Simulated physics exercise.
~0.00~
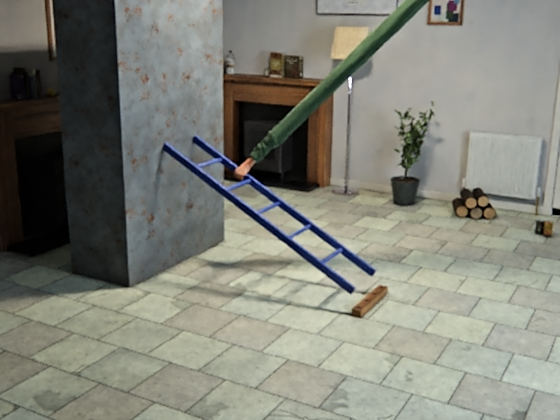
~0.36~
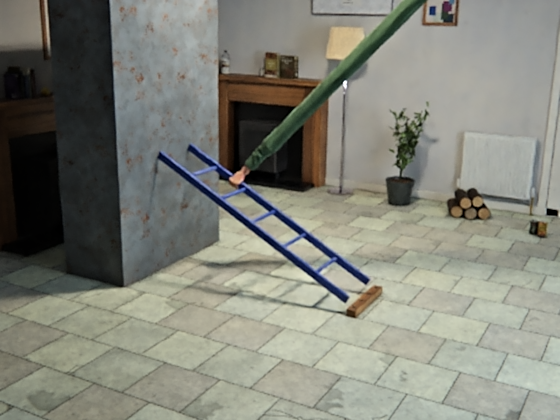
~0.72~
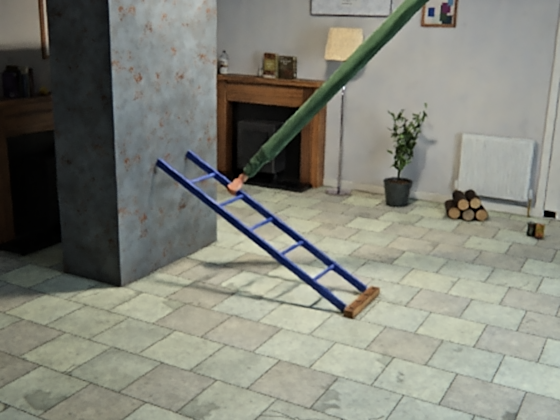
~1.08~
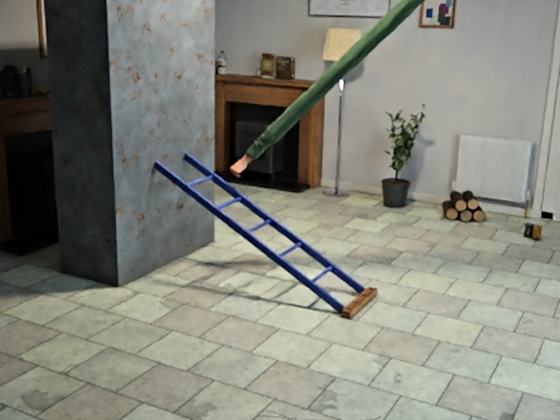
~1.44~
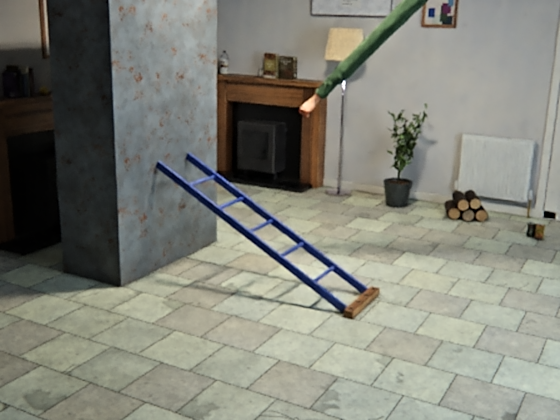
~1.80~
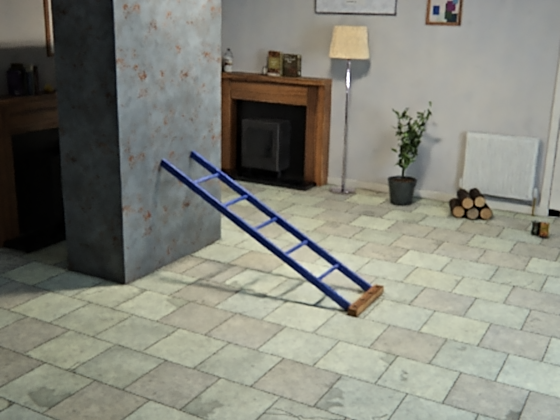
In a room with pale stone floor tiles, seen from slightly above by a gently swaying camera, a blue ladder leans at a shallow angle against a tall grey mottled cupboard on the left. Its foot is by a short wooden batten on the floor, with a fireplace, a lit lamp, a potted plant and stacked logs behind. A hand in a long green sleeve reaches from the upper right and holds the ladder near its top, lowering it slightly. The hand then lets go and draws back up to the right, out of view. The ladder stays leaning against the cupboard, its foot at the batten.
